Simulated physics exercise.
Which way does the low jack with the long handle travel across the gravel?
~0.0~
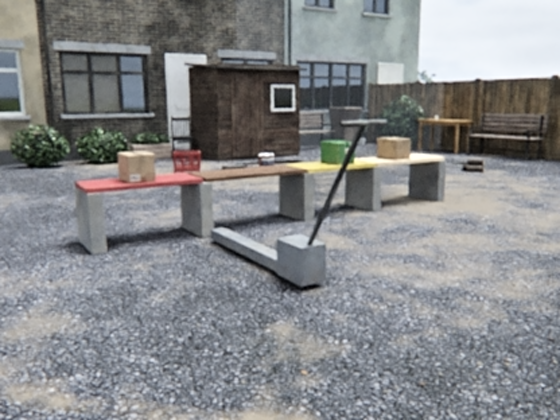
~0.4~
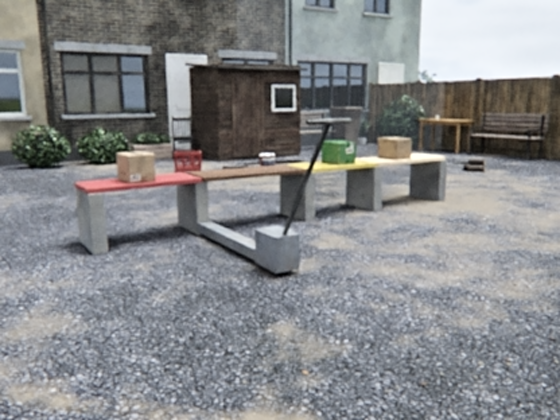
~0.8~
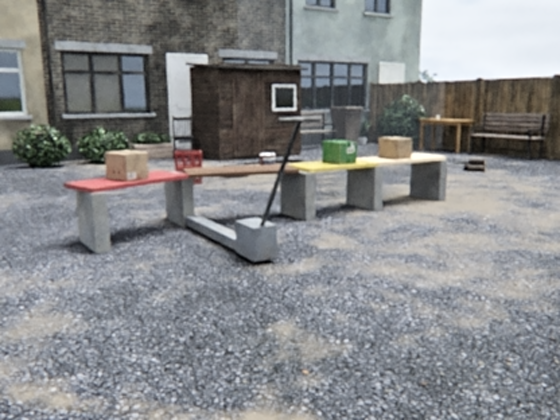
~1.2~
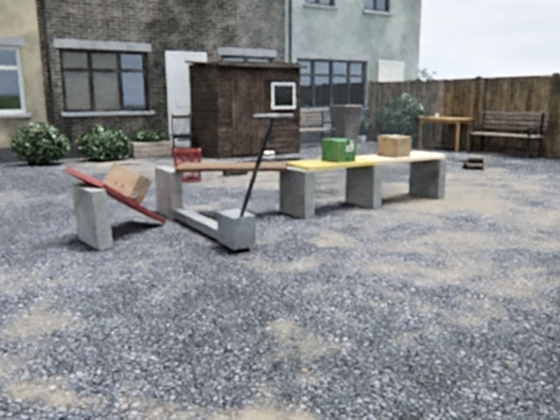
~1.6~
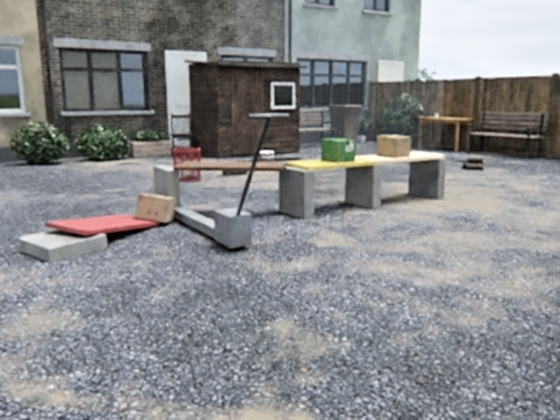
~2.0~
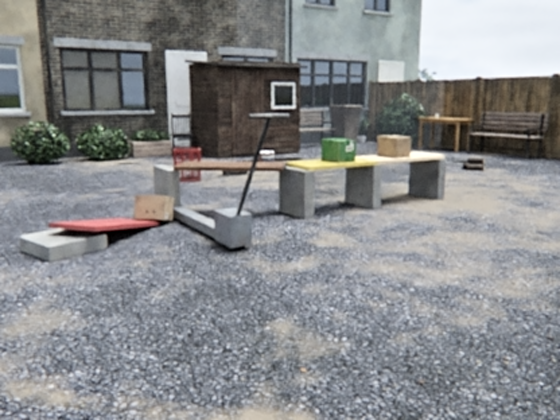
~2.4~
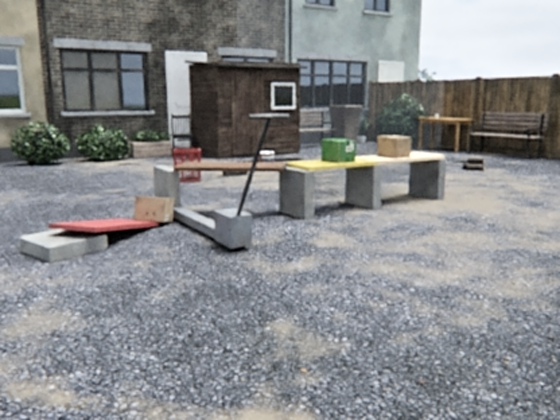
It moves to the left, sliding a little farther back as it goes, and then stops.
